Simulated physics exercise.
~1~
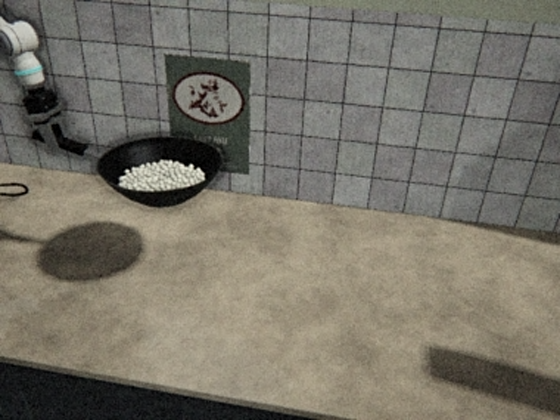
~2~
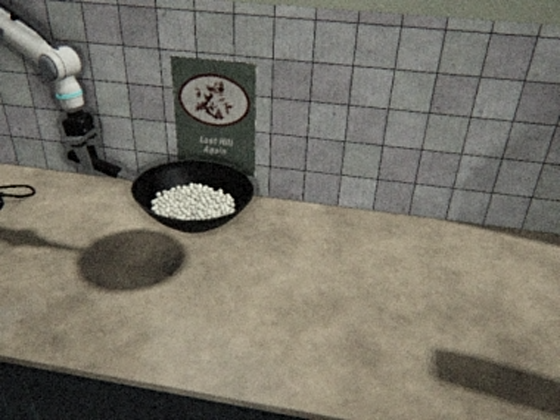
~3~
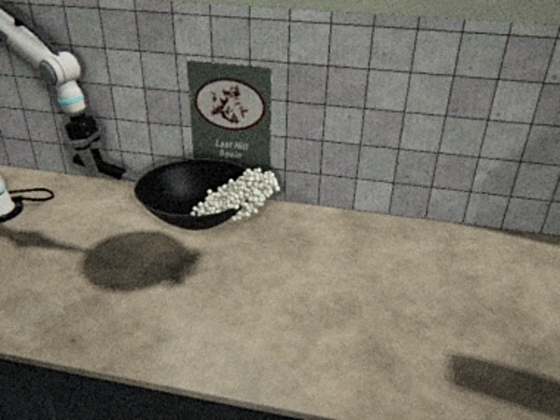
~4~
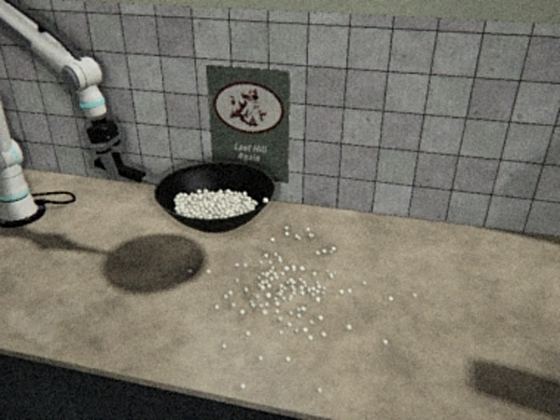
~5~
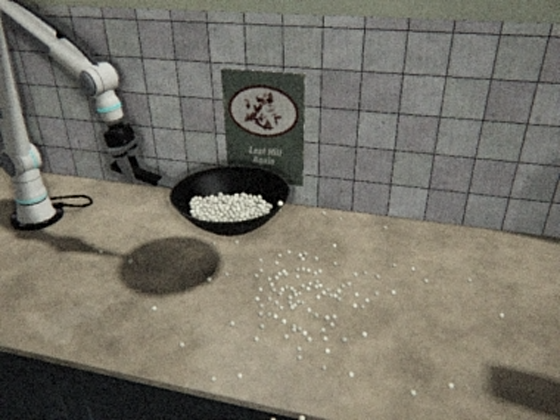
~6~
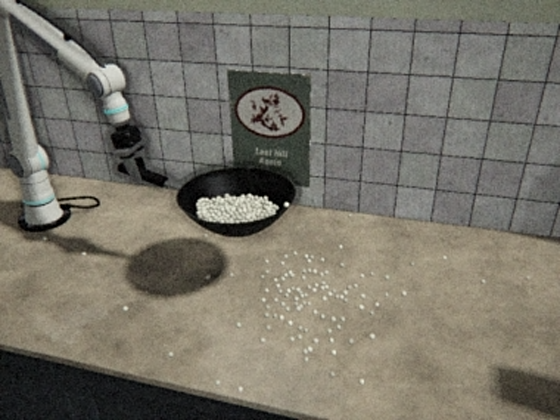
A black wok heaped with small white beads is carried by a white robot arm with a dark gripper, above a tan countertop seen from slightly above. Behind it, a dark green poster with a pale oval emblem hangs on a grey tiled wall. The arm moves the wok to the right, then draws it back a little to the left, and the beads surge in a clump over its right rim. They spill onto the counter and scatter widely as the view drifts left. The wok ends level and still, holding most of the beads.
